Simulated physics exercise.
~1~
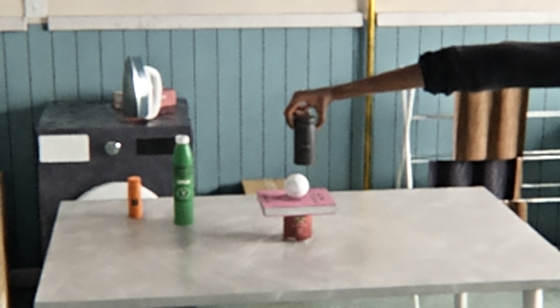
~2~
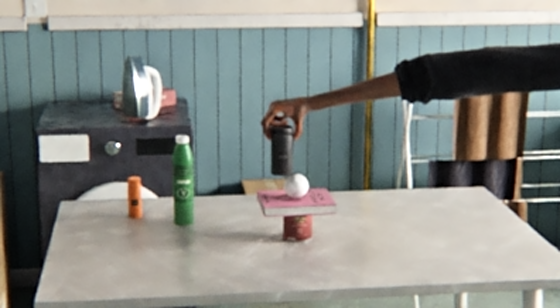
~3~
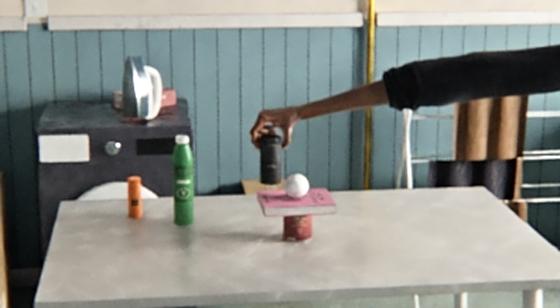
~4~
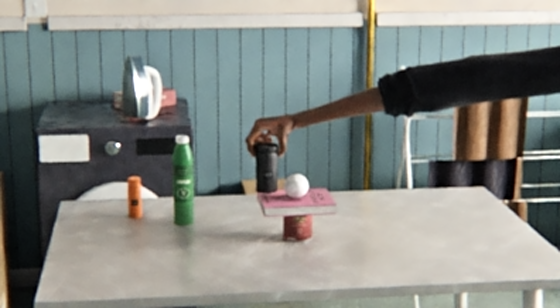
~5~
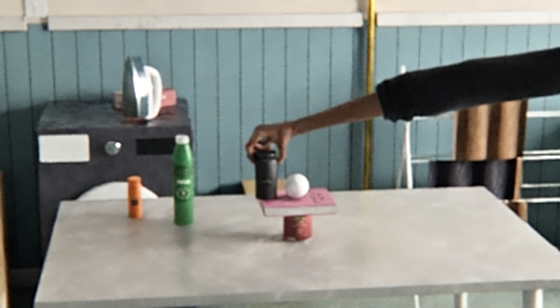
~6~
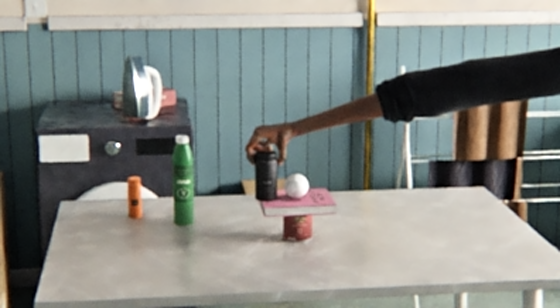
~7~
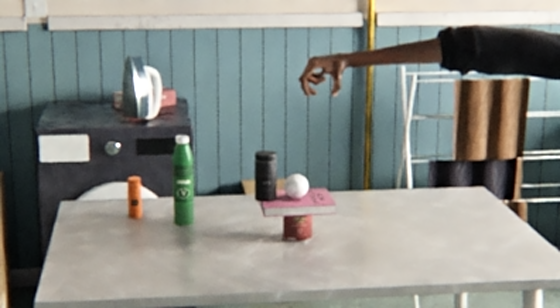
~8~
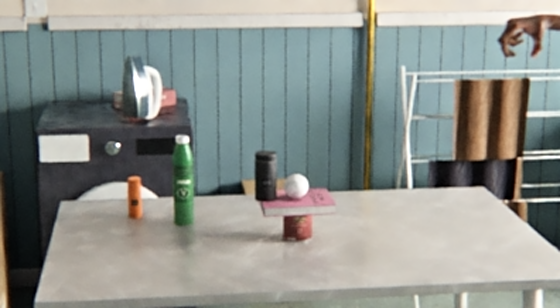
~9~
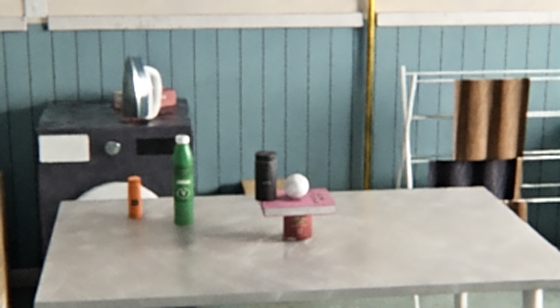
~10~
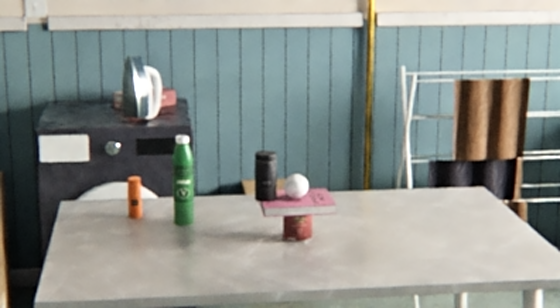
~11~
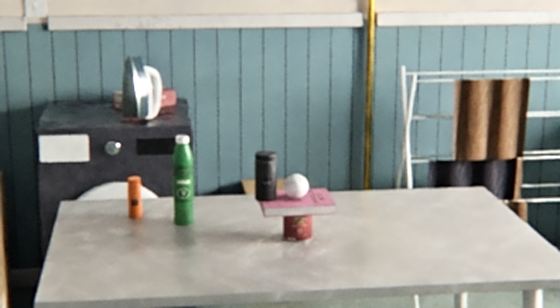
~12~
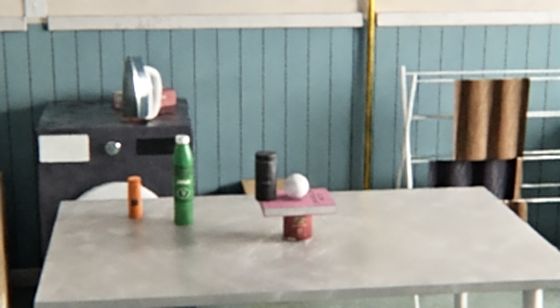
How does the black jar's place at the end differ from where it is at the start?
At the start the black jar is held in the air above the pink book. At the end it is lower and farther left, standing on the left side of the book beside the white onion.
